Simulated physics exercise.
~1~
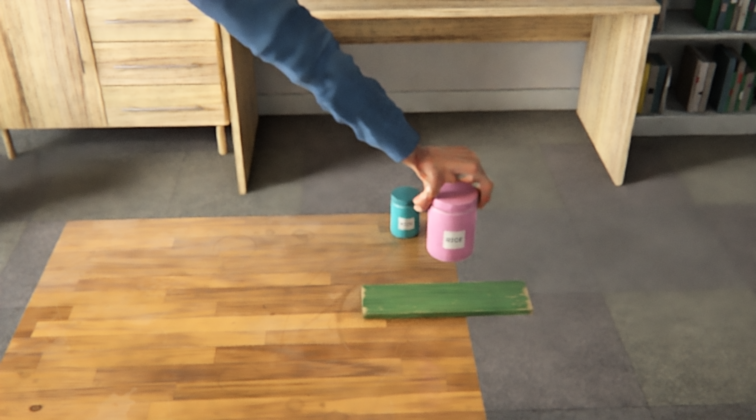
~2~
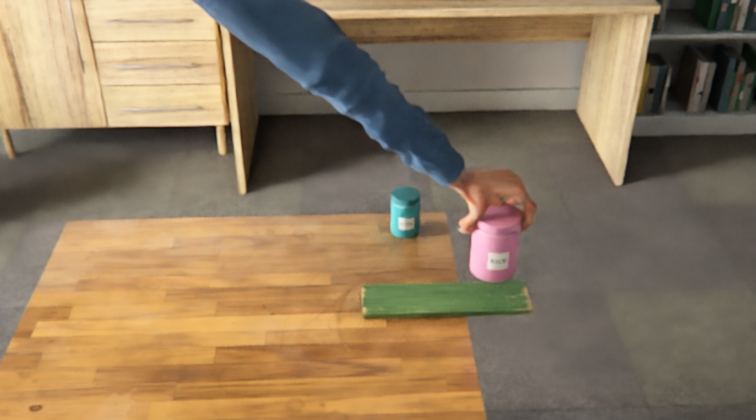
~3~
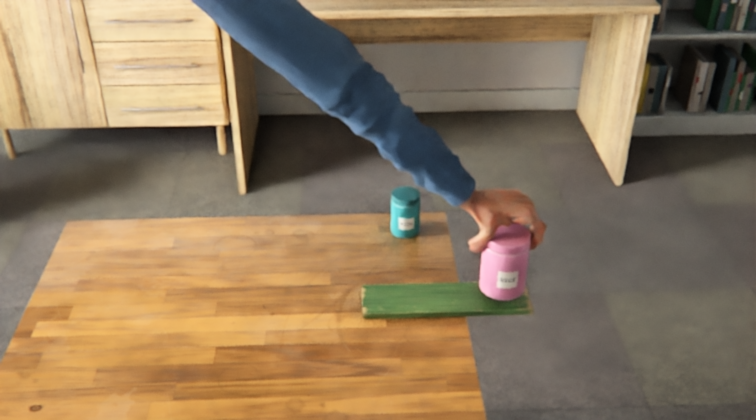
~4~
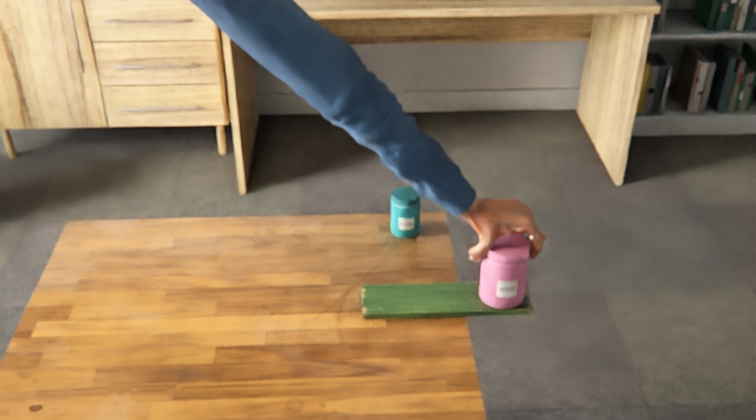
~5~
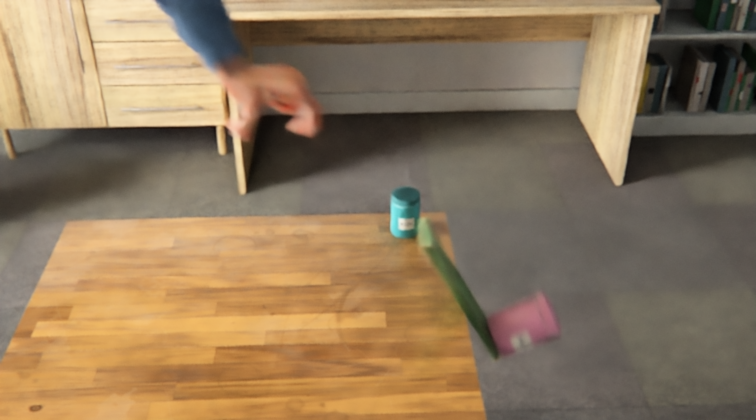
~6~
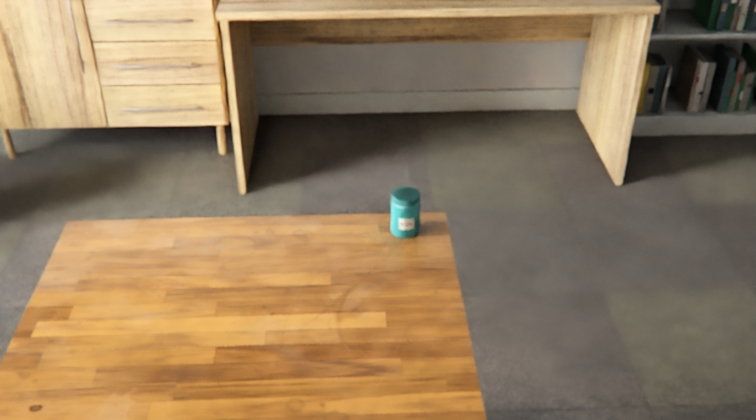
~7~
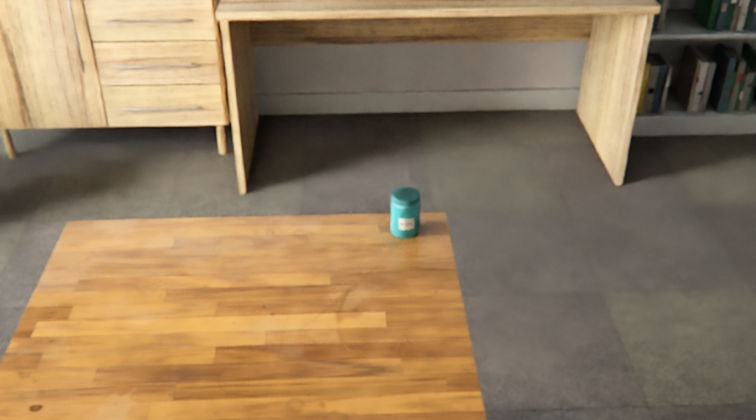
A pink jar, held by a hand in a blue sleeve, moves right and down above a wooden tabletop, seen from above in a room with a pale desk, drawers and bookshelves behind. A flat green board juts over the table's right edge, and a turquoise jar stands near the far corner. The hand sets the pink jar upright on the board's overhanging end, then lets go and draws back. The board tips steeply off the edge, and the jar topples with it. Both drop out of view, leaving only the turquoise jar standing in place on the table.
